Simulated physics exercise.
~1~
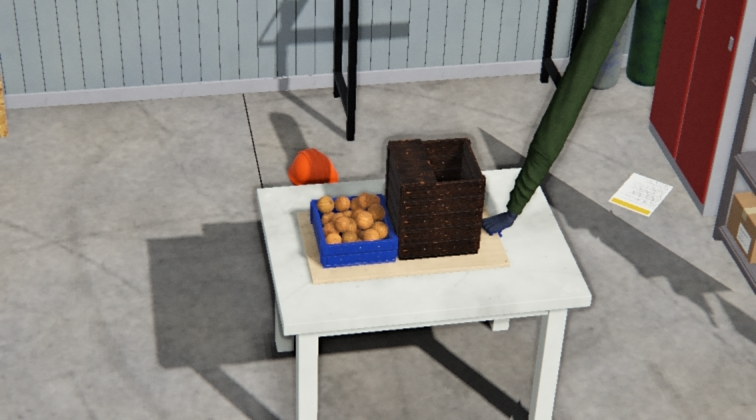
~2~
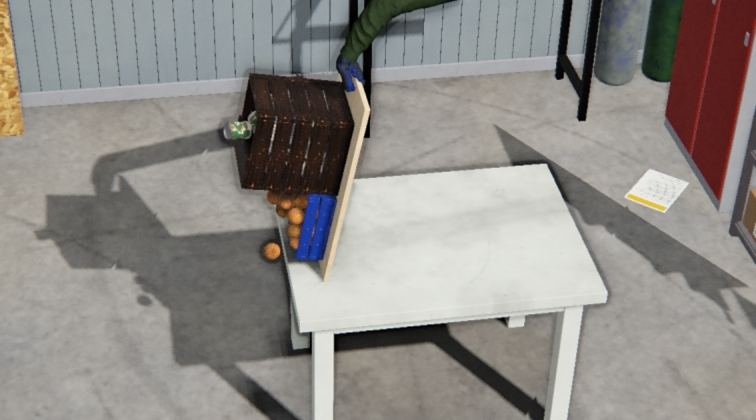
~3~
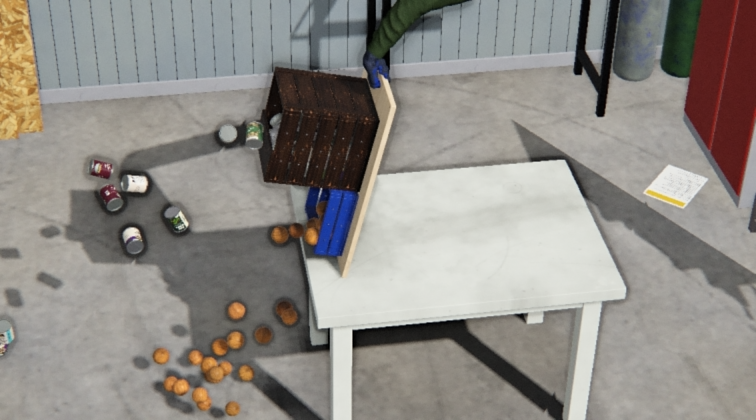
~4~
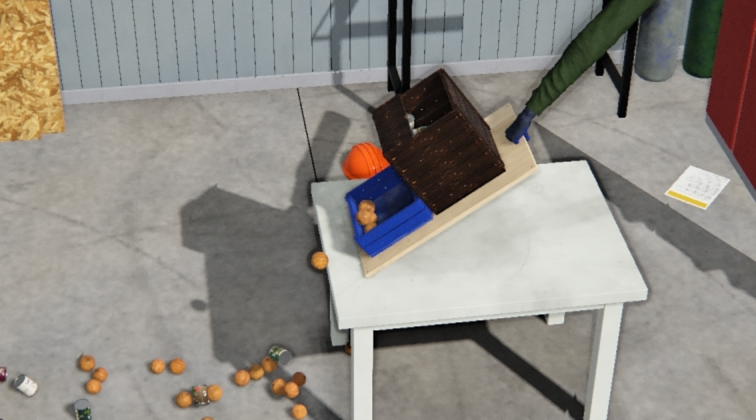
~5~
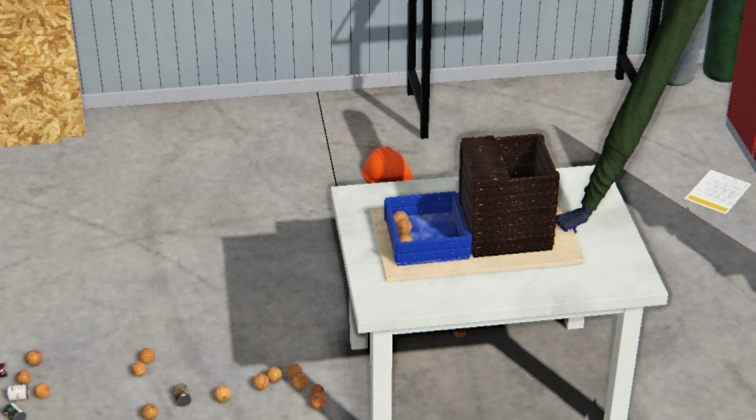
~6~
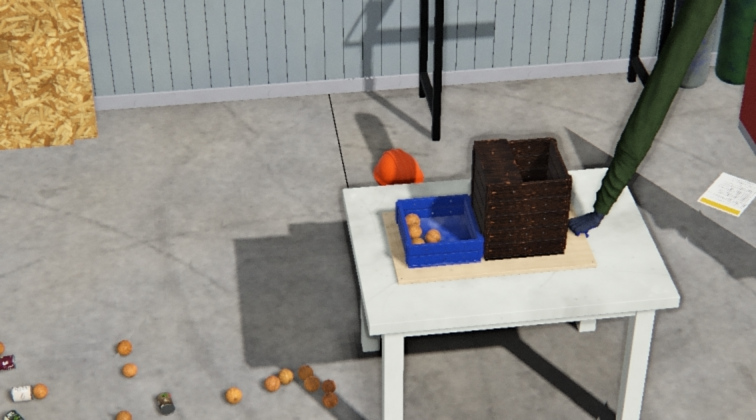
A green-sleeved arm tips up a plywood board holding a blue container of orange-brown balls and a black container, spilling most of the balls and several small tins leftward onto the floor, then lowers it flat on the white table, a few balls still in the blue container.
